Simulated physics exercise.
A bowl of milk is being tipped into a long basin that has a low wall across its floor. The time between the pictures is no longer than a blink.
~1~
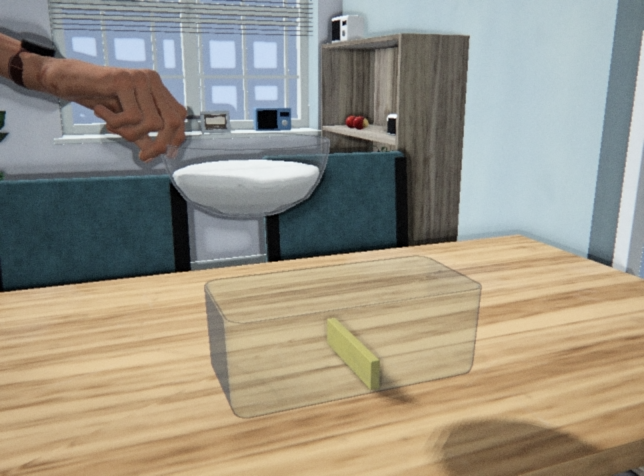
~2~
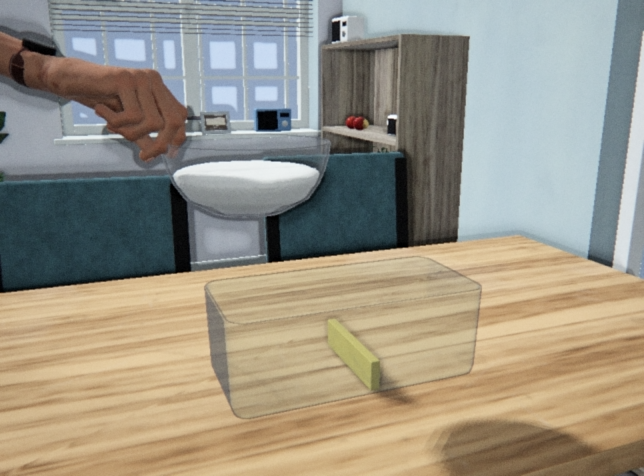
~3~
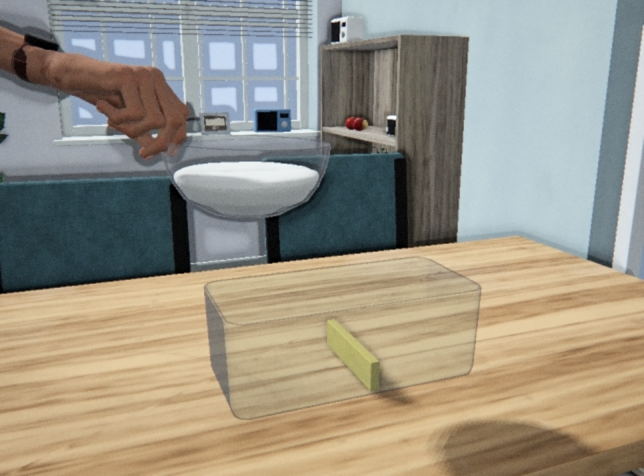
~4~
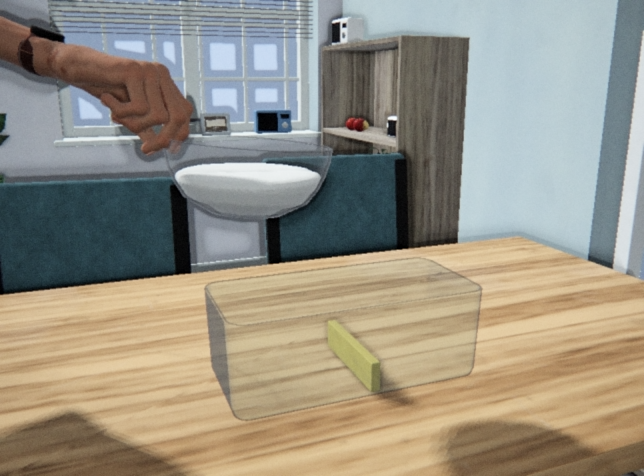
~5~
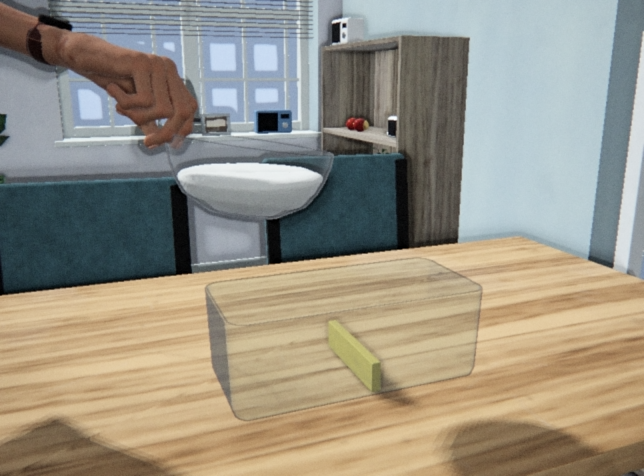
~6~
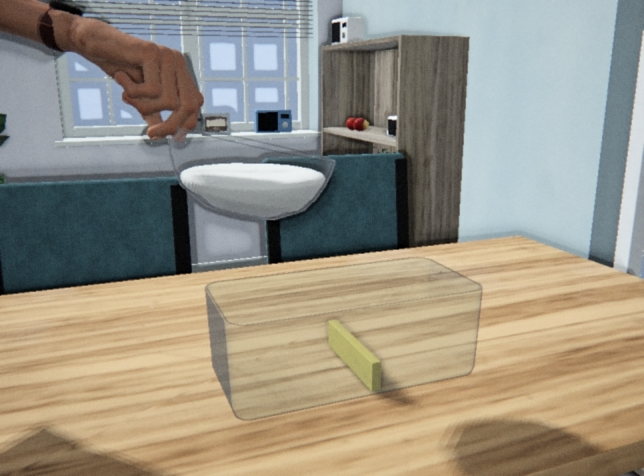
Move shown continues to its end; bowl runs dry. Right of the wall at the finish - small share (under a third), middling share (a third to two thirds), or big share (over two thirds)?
Middling.
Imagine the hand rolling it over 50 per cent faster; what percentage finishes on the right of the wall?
It comes to near 45 per cent.
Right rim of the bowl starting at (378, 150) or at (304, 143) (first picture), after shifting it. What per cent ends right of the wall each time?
You'd get 90 percent from the first and 30 percent from the second.
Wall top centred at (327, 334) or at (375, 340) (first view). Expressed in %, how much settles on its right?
First some 80, then 20 per cent.
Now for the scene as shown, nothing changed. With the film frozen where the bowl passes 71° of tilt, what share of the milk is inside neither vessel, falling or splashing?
About 35 per cent.
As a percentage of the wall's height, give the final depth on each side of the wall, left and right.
Left of the wall 30 %, right of the wall 50 %.
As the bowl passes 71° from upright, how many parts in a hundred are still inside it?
It works out to close to 40 percent.
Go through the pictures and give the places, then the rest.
In the first picture, it leans 0°; its right rim is at (323, 139); the milk meets the walls at (172, 174) and (314, 168); the long basin's rim runs from (215, 303) to (453, 271); the wall's top is at (352, 339).
In the second picture, it leans 1°; its right rim is at (323, 141); the milk meets the walls at (172, 174) and (314, 168).
In the third picture, it leans 2°; its right rim is at (324, 144); the milk meets the walls at (173, 174) and (313, 169).
In the fourth picture, it leans 5°; its right rim is at (325, 149); the milk meets the walls at (175, 174) and (315, 171).
In the fifth picture, it leans 9°; its right rim is at (327, 154); the milk meets the walls at (177, 175) and (316, 172).
In the sixth picture, it leans 14°; its right rim is at (328, 160); the milk meets the walls at (180, 175) and (319, 172).
A moment on, the bowl is tipped part way and 42 per cent is still to pour, 3 is left of the wall and 21 right of it.
Next, the bowl is tipped right over and 0 per cent is still to pour, 41 is left of the wall and 56 right of it.
Then the bowl is tipped right over and 0 per cent is still to pour, 42 is left of the wall and 57 right of it.
Later the bowl is tipped right over and 0 per cent is still to pour, 42 is left of the wall and 57 right of it.
In the end 42 per cent lies left of the wall, 57 right of it and 1 outside.
